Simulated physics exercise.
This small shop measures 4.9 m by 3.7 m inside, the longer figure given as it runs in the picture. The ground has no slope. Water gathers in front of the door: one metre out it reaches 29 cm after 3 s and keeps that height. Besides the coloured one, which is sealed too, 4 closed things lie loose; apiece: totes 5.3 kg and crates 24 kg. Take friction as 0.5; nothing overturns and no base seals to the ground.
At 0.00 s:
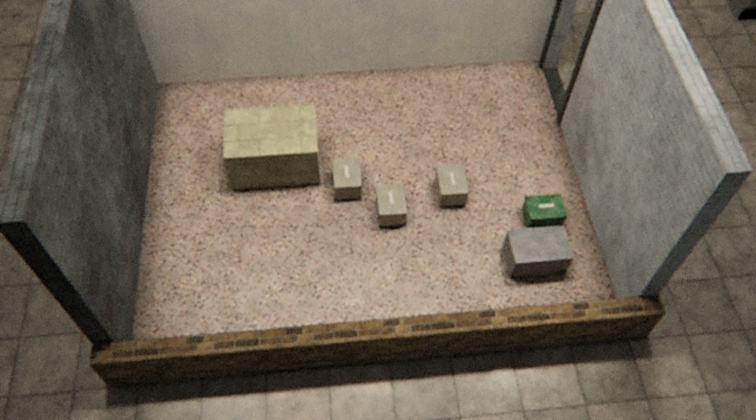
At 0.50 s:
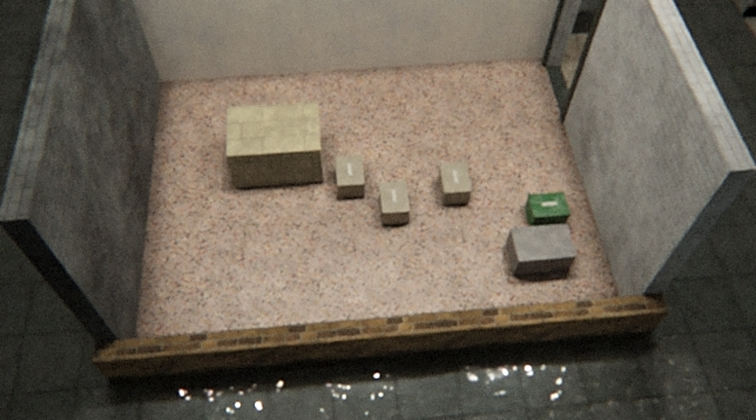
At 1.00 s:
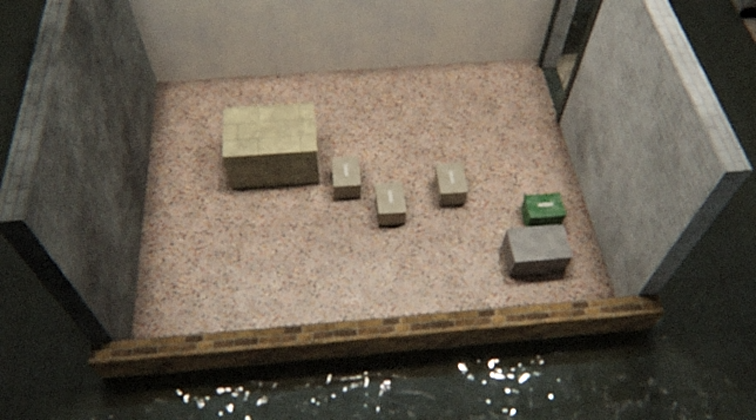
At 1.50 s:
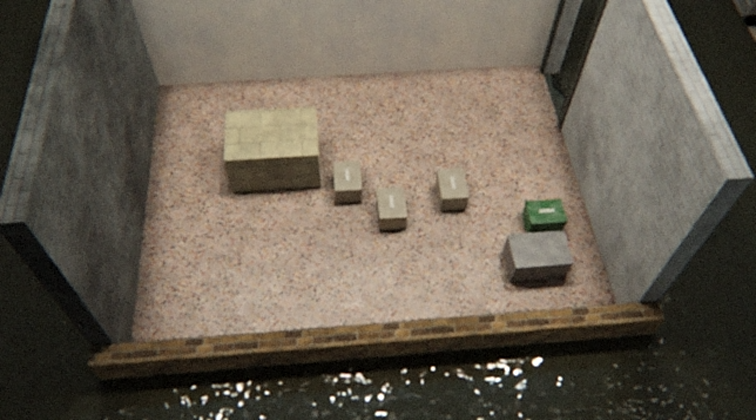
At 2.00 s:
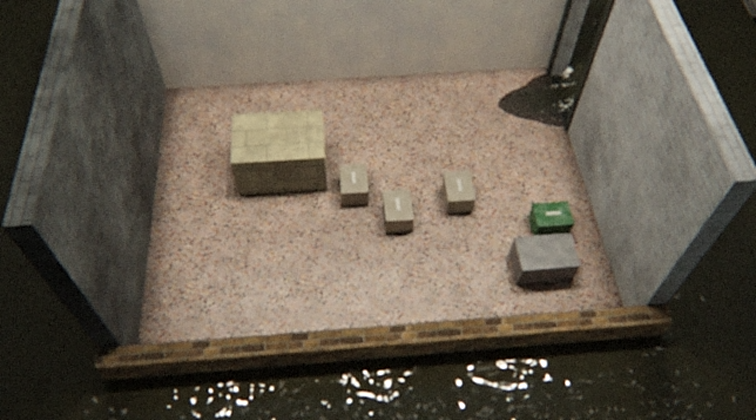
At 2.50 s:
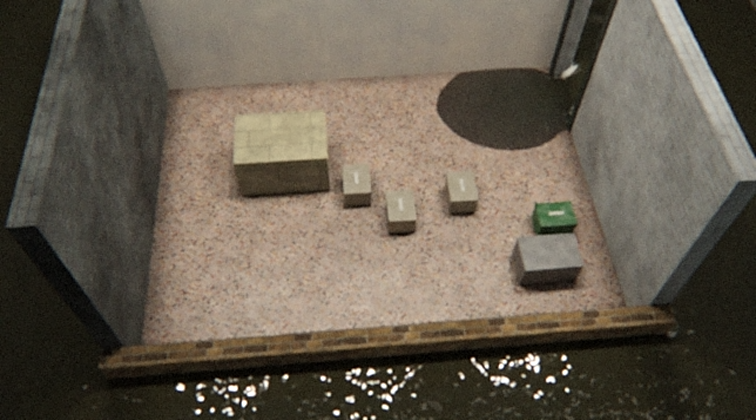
A small walled shop standing amid rising dark water, a dark pool spreading in from the back right corner, the boxes staying still.
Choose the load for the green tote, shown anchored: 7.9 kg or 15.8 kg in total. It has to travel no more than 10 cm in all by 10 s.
Verdict: The lower weight is enough.
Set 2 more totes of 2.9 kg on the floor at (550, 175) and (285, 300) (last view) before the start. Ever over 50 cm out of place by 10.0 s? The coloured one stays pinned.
In turn: Less, more.
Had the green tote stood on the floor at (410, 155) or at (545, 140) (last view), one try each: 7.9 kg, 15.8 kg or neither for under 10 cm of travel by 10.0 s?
In turn: Only the larger holds; it takes the larger.
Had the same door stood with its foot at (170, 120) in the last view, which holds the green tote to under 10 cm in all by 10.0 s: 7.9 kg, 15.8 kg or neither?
In that case neither load is enough.
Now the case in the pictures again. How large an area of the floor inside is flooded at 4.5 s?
About 9.5 m2.
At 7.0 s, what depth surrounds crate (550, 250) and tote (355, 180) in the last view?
Roughly 1 and 3 cm.
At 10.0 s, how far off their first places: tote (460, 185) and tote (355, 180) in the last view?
In that order: 120 cm, 100 cm.
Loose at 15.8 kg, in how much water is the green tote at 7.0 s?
Roughly 1 cm.
After 3.5 s the green tote would be 0 cm from its start with 7.9 kg and 0 cm from its start with 15.8 kg; 0 cm of water round it then.
After 4.5 s the green tote would be 0 cm from its start with 7.9 kg and 0 cm from its start with 15.8 kg; 1 cm of water round it then.
After 7.0 s the green tote would be 0 cm from its start with 7.9 kg and 0 cm from its start with 15.8 kg; 1 cm of water round it then.
After 10.0 s the green tote would be 0 cm from its start with 7.9 kg and 0 cm from its start with 15.8 kg; 2 cm of water round it then.
